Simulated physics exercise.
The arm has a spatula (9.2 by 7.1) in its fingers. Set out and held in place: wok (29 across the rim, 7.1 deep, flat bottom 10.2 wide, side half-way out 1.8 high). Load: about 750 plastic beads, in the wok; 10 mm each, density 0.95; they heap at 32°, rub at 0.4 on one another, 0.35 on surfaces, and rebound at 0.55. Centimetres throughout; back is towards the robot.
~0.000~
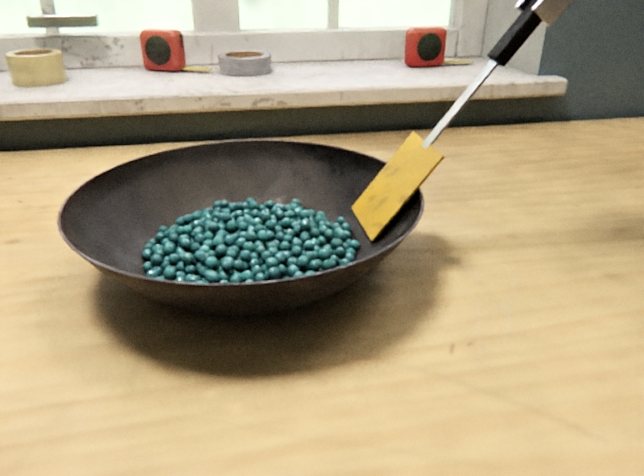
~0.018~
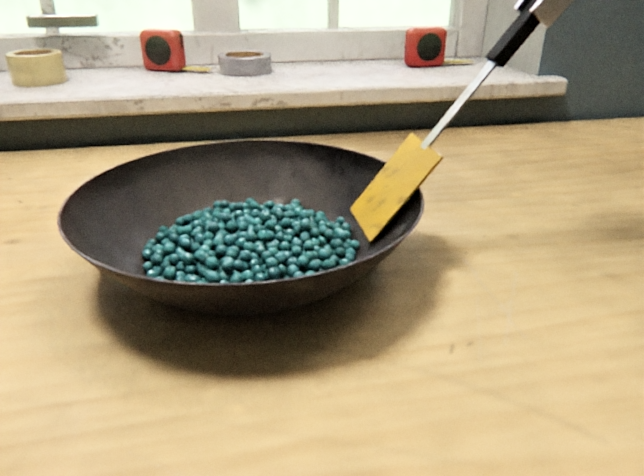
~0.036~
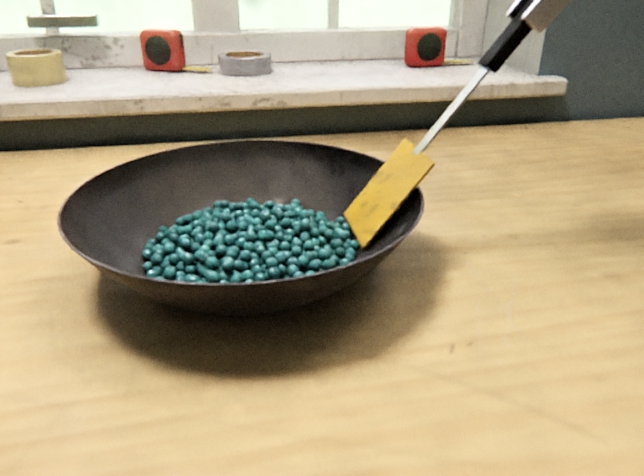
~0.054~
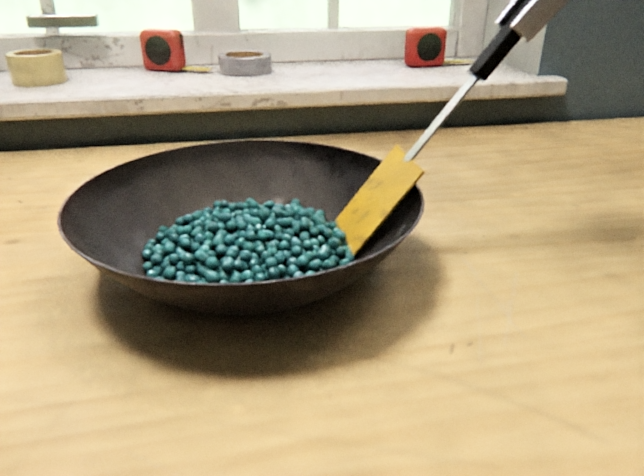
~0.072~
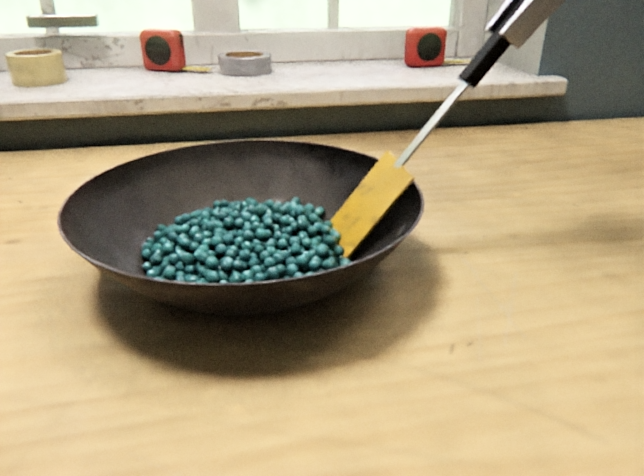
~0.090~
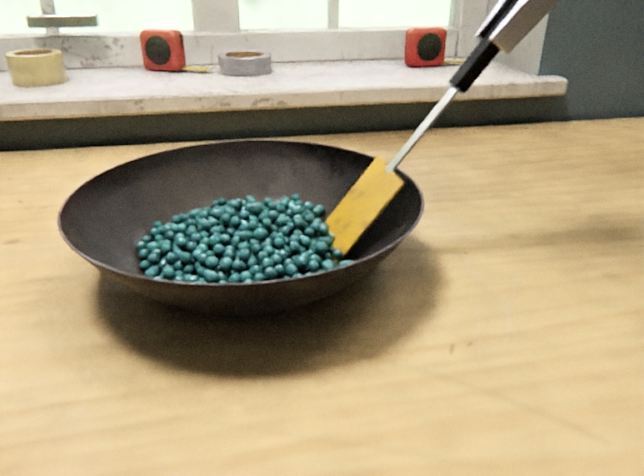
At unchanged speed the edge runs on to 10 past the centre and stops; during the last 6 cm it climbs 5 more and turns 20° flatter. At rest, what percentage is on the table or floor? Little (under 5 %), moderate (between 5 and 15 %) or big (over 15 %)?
Answer: Moderate; between 5 and 15 % of the plastic beads finish on the table or floor.
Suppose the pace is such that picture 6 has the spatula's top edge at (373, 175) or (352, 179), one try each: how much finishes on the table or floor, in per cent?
About 15 and 20 per cent.
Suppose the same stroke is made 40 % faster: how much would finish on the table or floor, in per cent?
Then about 15 per cent.
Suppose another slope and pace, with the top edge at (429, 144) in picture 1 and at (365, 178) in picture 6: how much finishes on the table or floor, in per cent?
About 20 per cent.
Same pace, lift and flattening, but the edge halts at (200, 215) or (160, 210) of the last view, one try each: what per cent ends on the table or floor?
Some 0 and 0 per cent.
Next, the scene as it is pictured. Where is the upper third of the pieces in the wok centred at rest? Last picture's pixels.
Around (156, 242).
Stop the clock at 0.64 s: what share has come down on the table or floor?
About 6 per cent.
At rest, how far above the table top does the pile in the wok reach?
Roughly 6.5 cm.
After 0.23 s, sloping 52°, highest piece 5 above the table; 754 in the wok.
After 0.37 s, sloping 46°, highest piece 7 above the table; 754 in the wok.
After 0.64 s, sloping 32°, highest piece 9 above the table; 695 in the wok, 52 on the table or floor, 7 on the blade or in flight.
After 1.69 s, sloping 32°, highest piece 6 above the table; 695 in the wok, 59 on the table or floor.
In the end, 695 in the wok, 59 on the table or floor. That is 8 % on the table or floor.
